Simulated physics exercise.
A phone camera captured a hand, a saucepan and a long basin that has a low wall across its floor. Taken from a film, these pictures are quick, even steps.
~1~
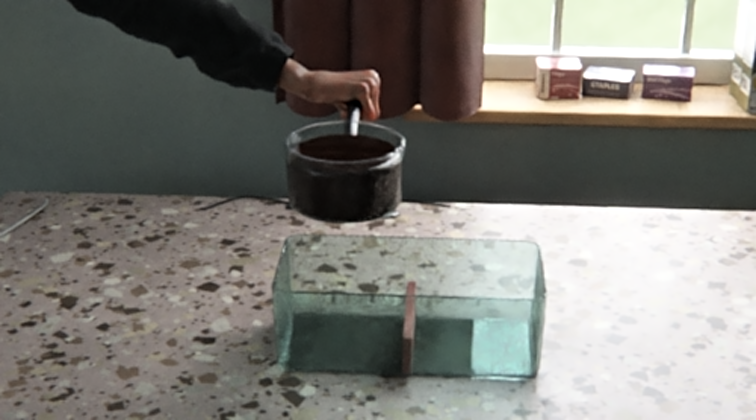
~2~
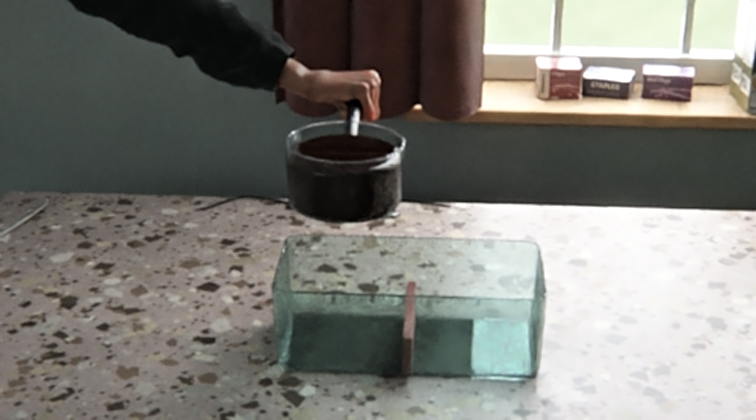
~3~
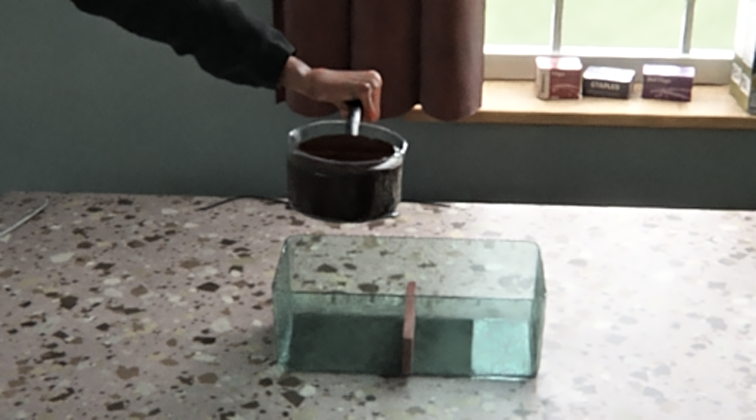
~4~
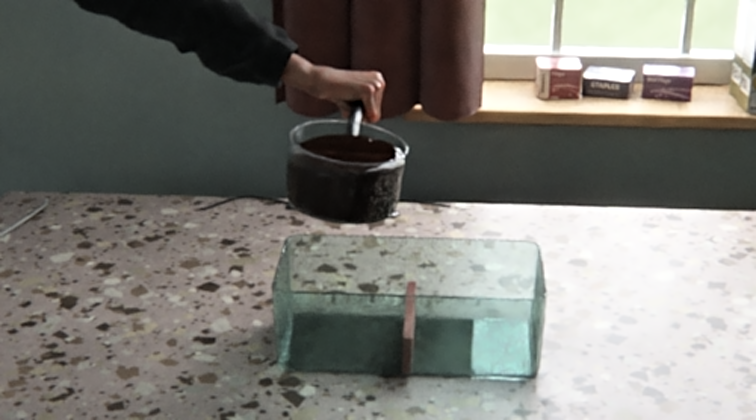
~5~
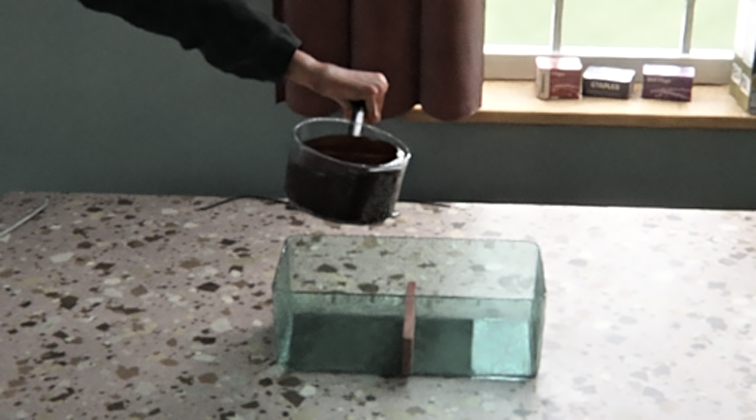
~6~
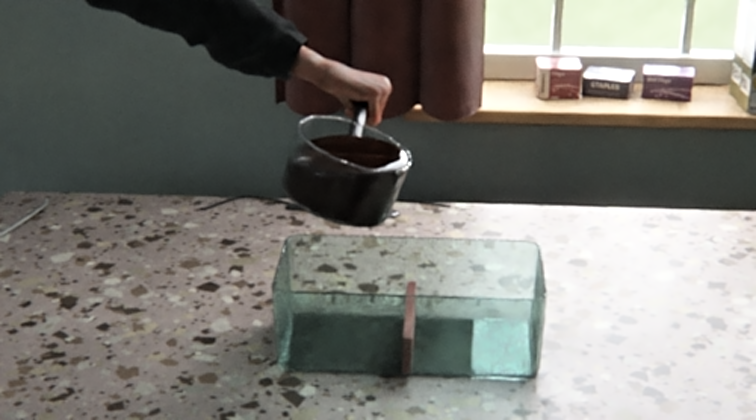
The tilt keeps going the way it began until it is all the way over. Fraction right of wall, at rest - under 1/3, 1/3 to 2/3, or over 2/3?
Over 2/3.
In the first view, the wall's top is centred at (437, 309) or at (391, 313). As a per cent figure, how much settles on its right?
Record: Case 1 near 60 %, case 2 near 90 %.
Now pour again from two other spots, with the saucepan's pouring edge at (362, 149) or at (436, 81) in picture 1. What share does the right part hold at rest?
In order, some 45 and 90 percent.
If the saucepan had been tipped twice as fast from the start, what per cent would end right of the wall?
Roughly 60 in a hundred.
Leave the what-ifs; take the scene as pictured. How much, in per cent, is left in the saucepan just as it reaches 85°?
Roughly 40 percent.
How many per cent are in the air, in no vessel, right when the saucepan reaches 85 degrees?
Some 35 per cent.
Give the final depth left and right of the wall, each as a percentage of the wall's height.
I get 20 % for the left and 60 % for the right.
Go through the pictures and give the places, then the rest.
It leans 0°; its right rim is at (403, 144); the coffee meets the walls at (289, 150) and (401, 153); the long basin's rim runs from (280, 263) to (543, 271); the wall's top is at (410, 309), in the first picture.
It leans 1°; its right rim is at (403, 145); the coffee meets the walls at (289, 150) and (401, 153), in the second picture.
It leans 3°; its right rim is at (405, 147); the coffee meets the walls at (291, 149) and (402, 154), in the third picture.
It leans 7°; its right rim is at (406, 151); the coffee meets the walls at (292, 150) and (403, 155), in the fourth picture.
It leans 12°; its right rim is at (408, 157); the coffee meets the walls at (292, 150) and (406, 155), in the fifth picture.
It leans 18°; its right rim is at (409, 163); the coffee meets the walls at (292, 151) and (409, 157), in the sixth picture.
A moment on, the saucepan is tipped on its side and 42 per cent is still to pour, 0 is left of the wall and 23 right of it.
Next, the saucepan is tipped right over and 4 per cent is still to pour, 12 is left of the wall and 79 right of it.
Then the saucepan is tipped right over and 0 per cent is still to pour, 21 is left of the wall and 79 right of it.
Later the saucepan is tipped right over and 0 per cent is still to pour, 21 is left of the wall and 79 right of it.
Finally, 21 per cent lies left of the wall, 79 right of it and 1 outside.
